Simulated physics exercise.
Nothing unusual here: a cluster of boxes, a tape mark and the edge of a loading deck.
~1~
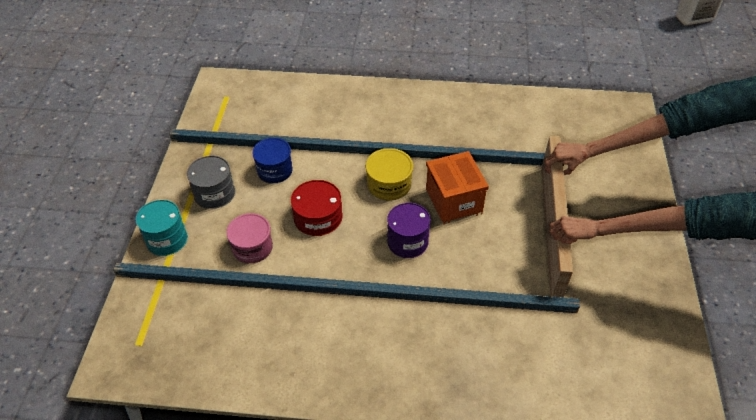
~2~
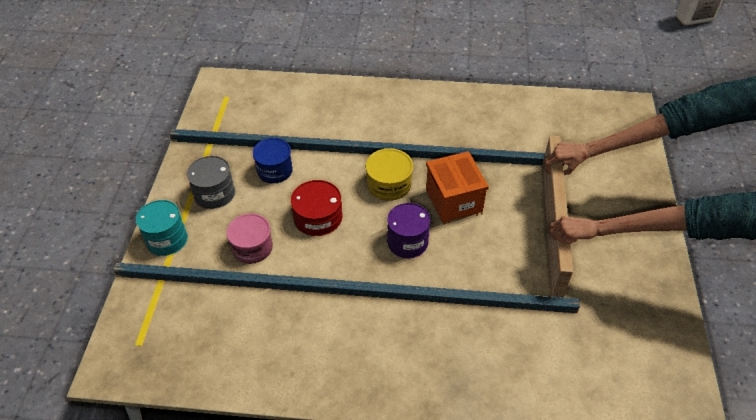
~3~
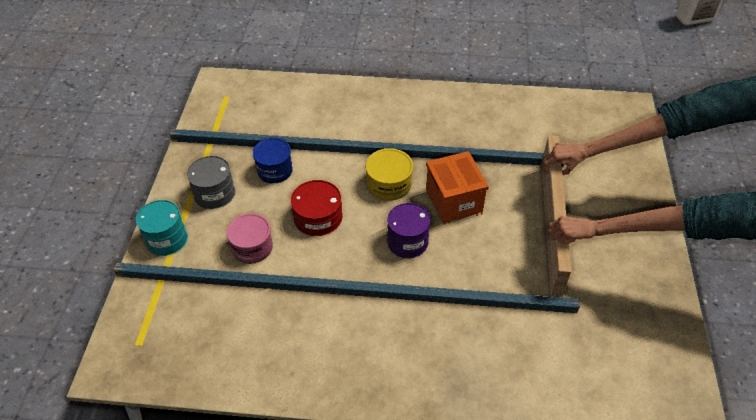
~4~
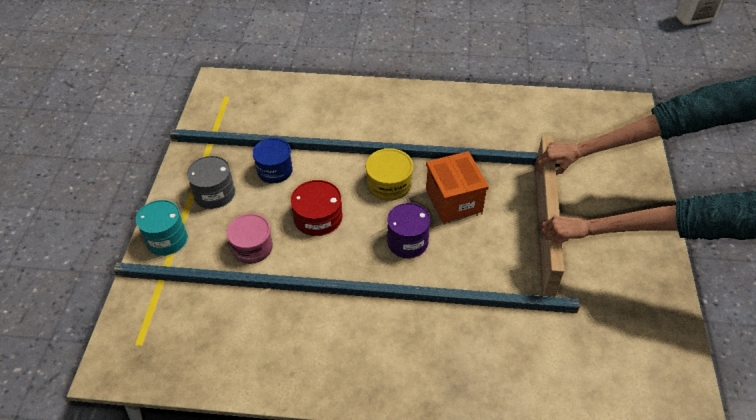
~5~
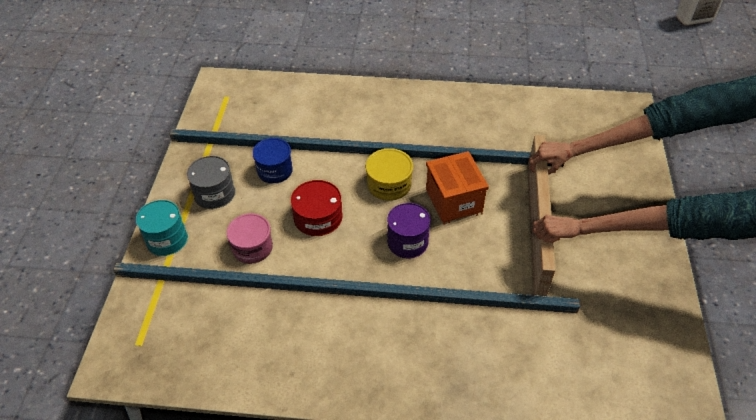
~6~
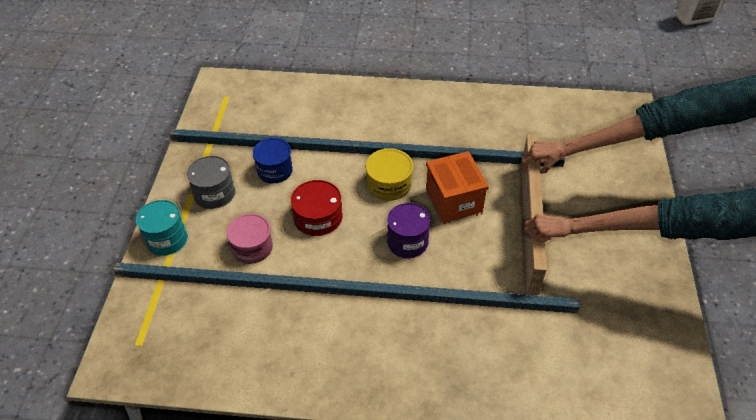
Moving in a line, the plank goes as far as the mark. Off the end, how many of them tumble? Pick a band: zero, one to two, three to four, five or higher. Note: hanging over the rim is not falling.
Band: Five or higher.
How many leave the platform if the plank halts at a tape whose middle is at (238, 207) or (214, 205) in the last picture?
It comes to 2, then 2.
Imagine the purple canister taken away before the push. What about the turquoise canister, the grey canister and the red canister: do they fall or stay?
I'd say the turquoise canister heads down, the grey canister heads down and the red canister stays up there.
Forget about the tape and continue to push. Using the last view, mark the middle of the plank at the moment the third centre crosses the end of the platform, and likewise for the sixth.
In pixels, around (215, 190) followed by around (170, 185).
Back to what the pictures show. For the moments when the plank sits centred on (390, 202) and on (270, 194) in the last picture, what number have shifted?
At first I count 3, and then 7.
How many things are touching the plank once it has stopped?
3 in contact.
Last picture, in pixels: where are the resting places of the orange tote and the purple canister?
They come to rest around (173, 163) and (159, 210).
Soon after, none off yet; turquoise canister at rest near (162, 228); grey canister at rest near (212, 182); pink pail at rest near (251, 239).
In the end, the number that fall off is five or more; gone, yellow pail, red canister, blue pail, grey canister and turquoise canister.
